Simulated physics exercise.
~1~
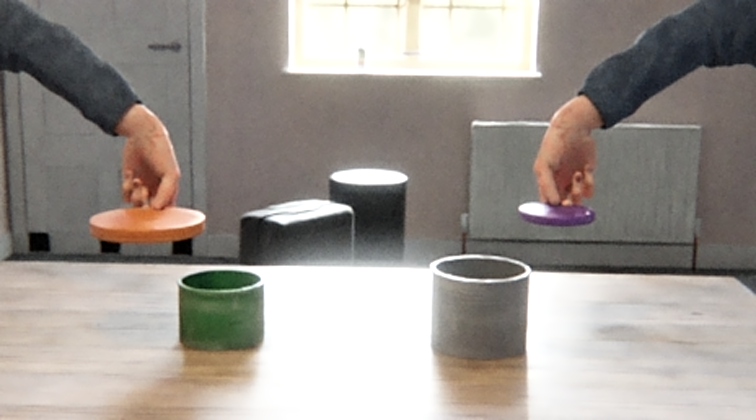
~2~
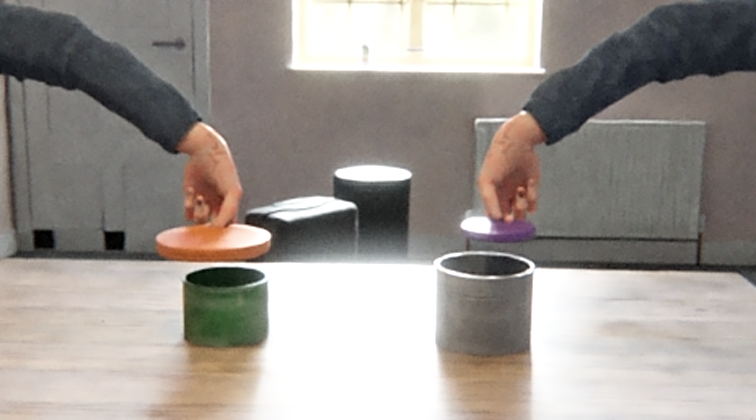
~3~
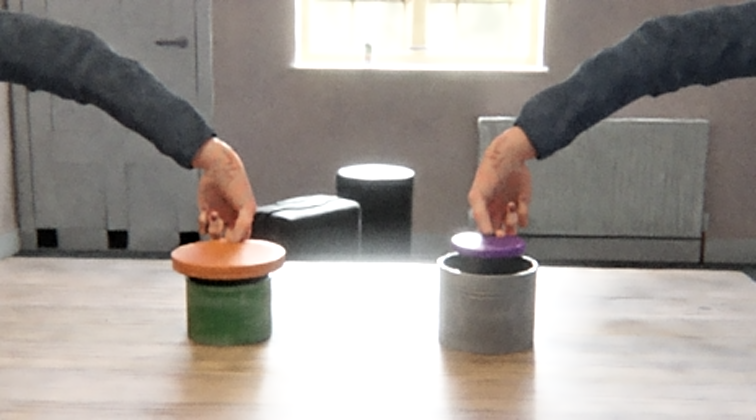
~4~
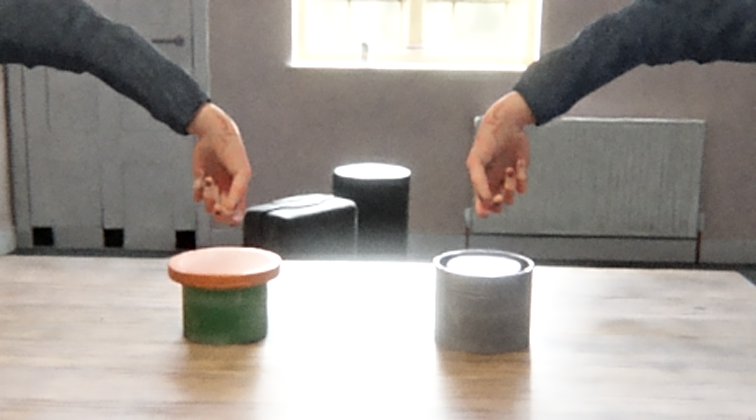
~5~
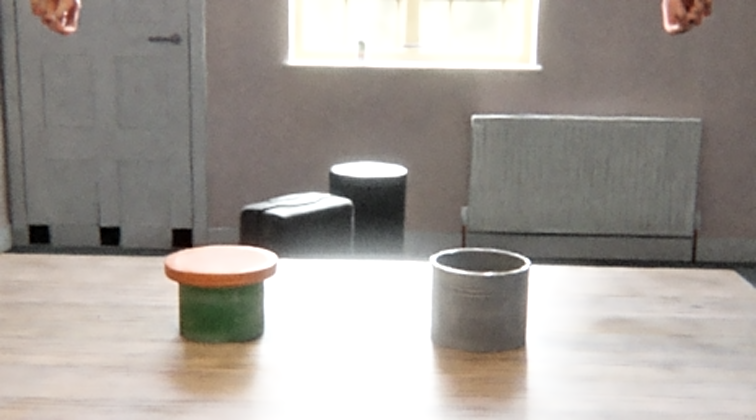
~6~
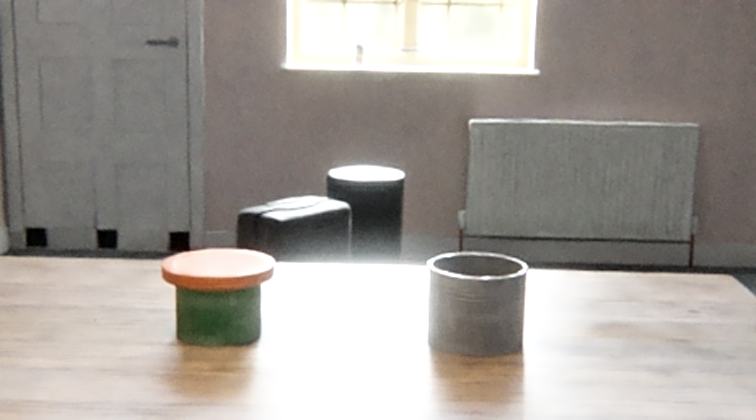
Two hands in dark sleeves reach in from either side over a wooden table, seen from the front by a gently swaying camera, with a window, a radiator and black cases behind. The left hand holds an orange lid near a green pot, the right a small purple coaster near a wider grey pot. Both move inward and lower their discs over the openings. The hands let go and draw back out of view. The orange lid rests on the green pot's rim, covering it, while the purple coaster drops inside the grey pot, out of sight.
